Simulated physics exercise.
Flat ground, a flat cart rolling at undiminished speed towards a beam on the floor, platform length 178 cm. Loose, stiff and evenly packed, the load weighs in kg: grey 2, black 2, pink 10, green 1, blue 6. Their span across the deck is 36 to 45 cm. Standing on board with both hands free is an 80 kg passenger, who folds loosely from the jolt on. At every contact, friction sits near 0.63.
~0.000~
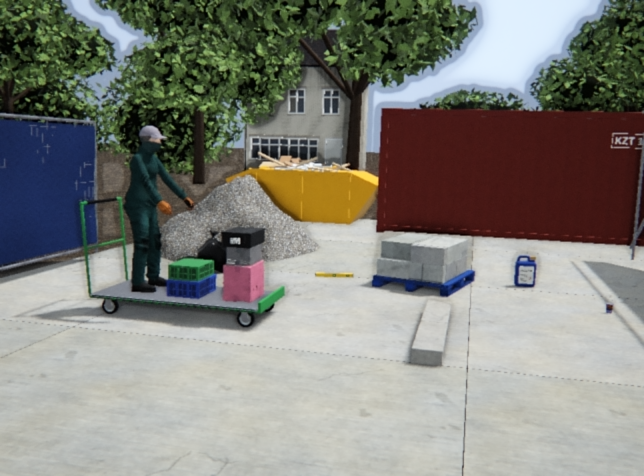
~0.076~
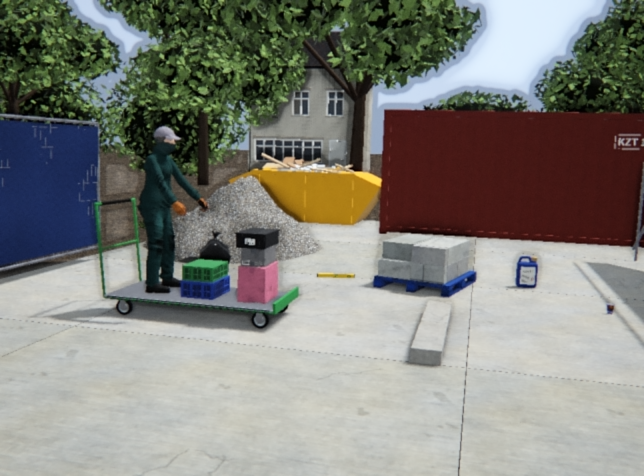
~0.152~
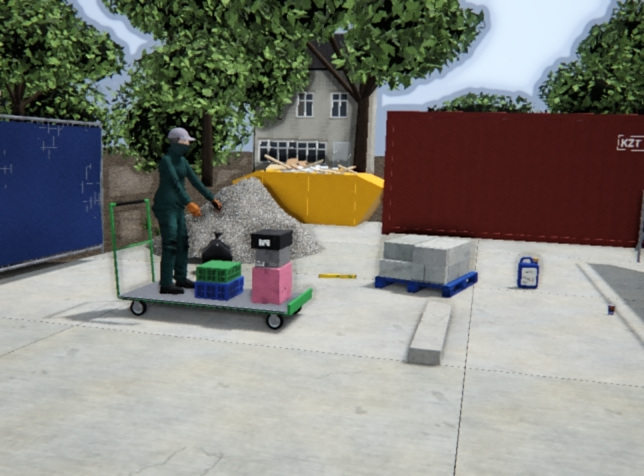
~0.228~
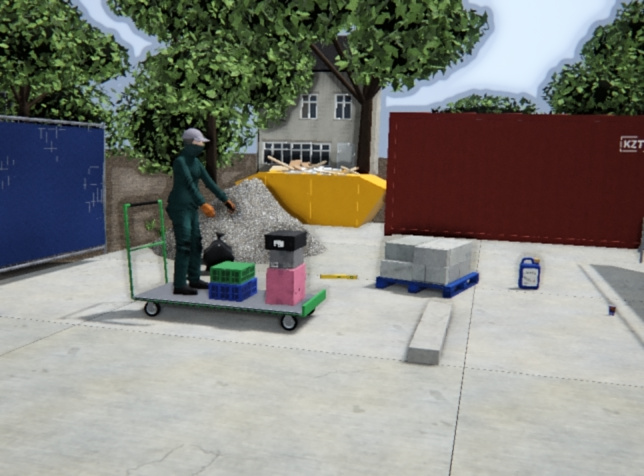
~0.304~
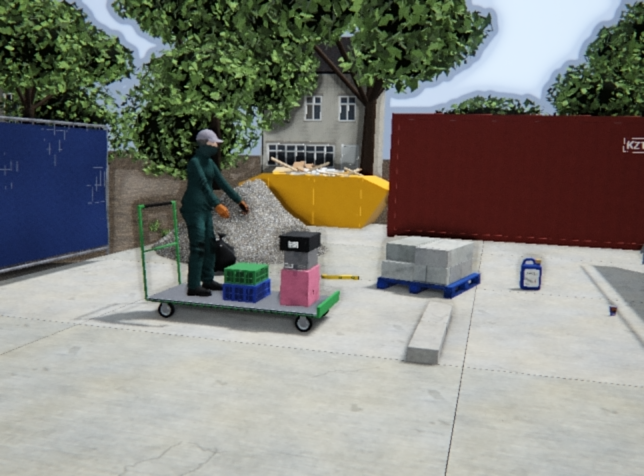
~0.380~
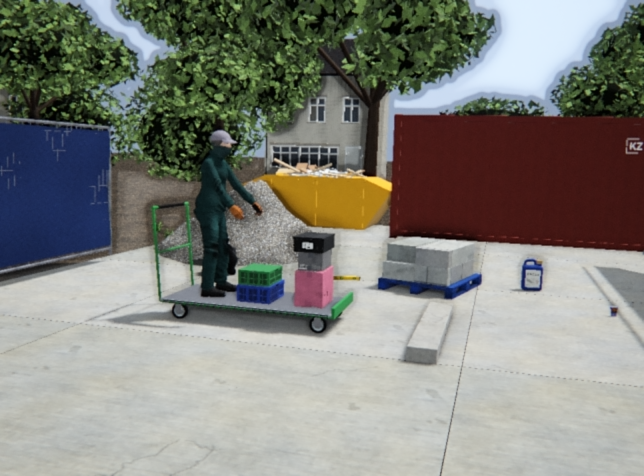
At the start, a person in dark green overalls and a pale cap stands on a flat cart at the left, behind stacked crates and boxes, arms held forward. The cart rolls steadily a short way right across the concrete yard, carrying them past the gravel heap, still left of the grey beam.
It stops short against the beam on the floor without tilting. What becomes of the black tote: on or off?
In the end the black tote ends off the deck.
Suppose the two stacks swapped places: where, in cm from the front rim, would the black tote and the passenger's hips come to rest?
Swapped: Black 110 cm past; hips 60 cm behind.
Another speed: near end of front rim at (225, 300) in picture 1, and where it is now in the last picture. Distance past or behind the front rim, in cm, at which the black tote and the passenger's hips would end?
Rest points: Black at 130 cm past, hips at 20 cm behind.
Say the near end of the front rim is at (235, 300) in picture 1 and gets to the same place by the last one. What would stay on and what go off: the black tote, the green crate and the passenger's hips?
Then the black one is past the rim, the green one is still in place and the hips are still in place.
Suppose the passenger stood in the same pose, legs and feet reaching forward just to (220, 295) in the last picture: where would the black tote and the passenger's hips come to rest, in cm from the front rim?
You'd find the black one 90 cm past and the hips 70 cm behind the front rim.
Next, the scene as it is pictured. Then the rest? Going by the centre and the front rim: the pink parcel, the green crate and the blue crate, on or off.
End state - pink: Stays put, green: Stays put, blue: Stays put.
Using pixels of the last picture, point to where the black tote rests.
About (520, 335).
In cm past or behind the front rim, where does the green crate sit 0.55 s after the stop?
About 50 cm behind the rim.
After 0.82 s the deck stops.
After 1.07 s the black tote is 8 cm past the rim, tilted 25°, near (441, 251) in the last picture's view.
After 1.37 s the black tote is 50 cm past the rim, tilted 85°, near (484, 309) in the last picture's view.
After 1.82 s the black tote is 77 cm past the rim, tilted 140°, near (512, 326) in the last picture's view.
Final state at 2.9 s, past the rim, grey carton and black tote; behind it, pink parcel, green crate, blue crate and the passenger's hips.
